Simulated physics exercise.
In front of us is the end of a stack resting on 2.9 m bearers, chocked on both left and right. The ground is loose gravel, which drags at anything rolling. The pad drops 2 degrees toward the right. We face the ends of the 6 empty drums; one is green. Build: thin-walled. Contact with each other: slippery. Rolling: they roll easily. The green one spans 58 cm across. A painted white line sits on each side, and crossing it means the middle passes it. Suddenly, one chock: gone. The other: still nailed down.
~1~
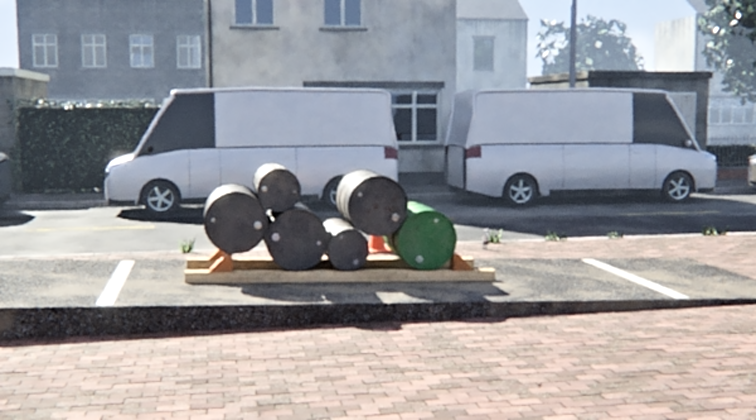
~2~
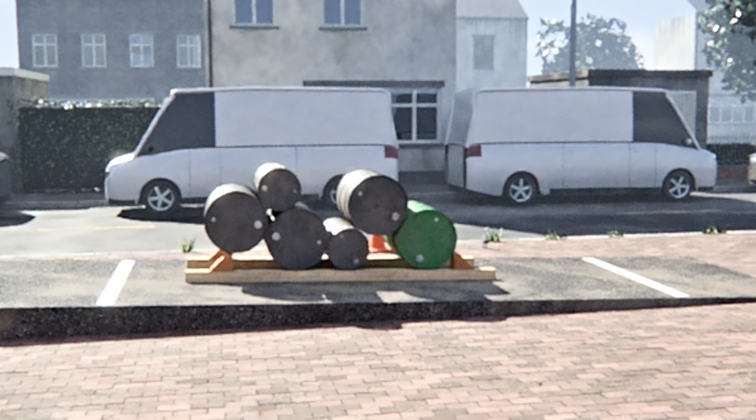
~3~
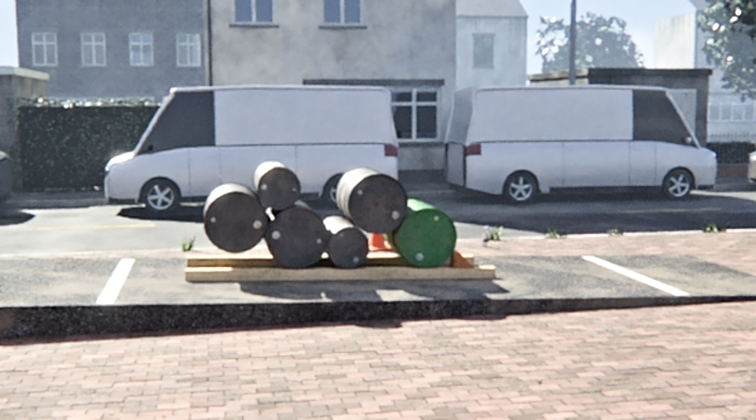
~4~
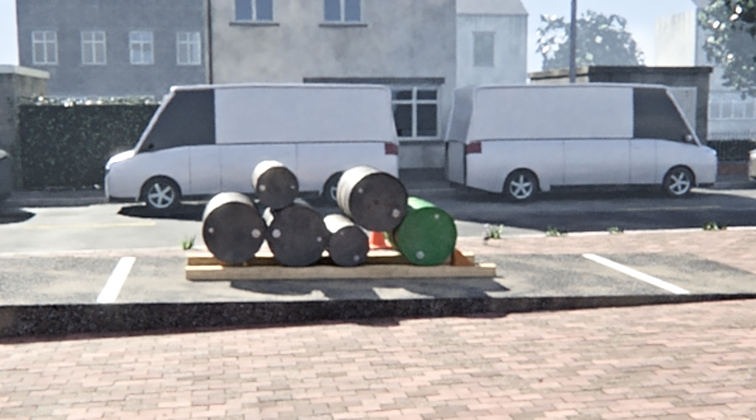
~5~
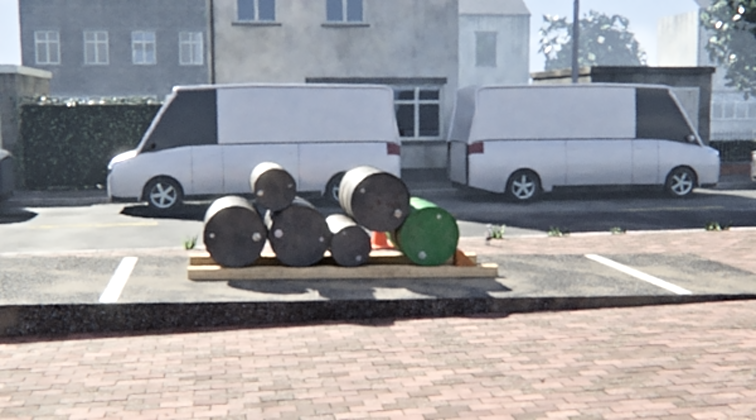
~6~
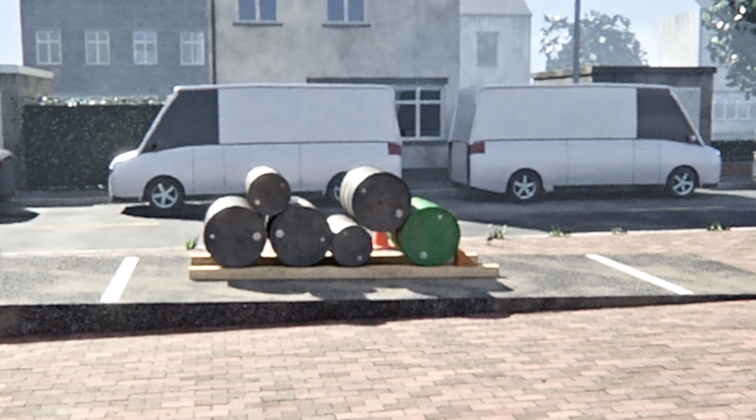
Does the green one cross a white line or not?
Note: Green comes to rest inside the lines.
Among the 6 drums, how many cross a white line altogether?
The answer is 0.
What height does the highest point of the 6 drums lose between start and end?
Some 5 centimetres.
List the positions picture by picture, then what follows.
In the first picture, green at (428, 240); both chocks in; lines at (116, 284) and (638, 280); the pad slopes 2° down to the right; 4 of the 6 form the bottom row.
In the second picture, green at (428, 240).
In the third picture, green at (428, 238); left chock gone.
In the fourth picture, green at (429, 236).
In the fifth picture, green at (431, 236).
In the sixth picture, green at (432, 237); lines at (120, 281) and (643, 276).
Then, 0.3 s after the last picture, green is on the bearers, 70 cm from the bearers' right end; 0 over a line so far.
At rest (0.7 s after the last picture), green is on the bearers, 70 cm from the bearers' right end; 0 over a line so far.
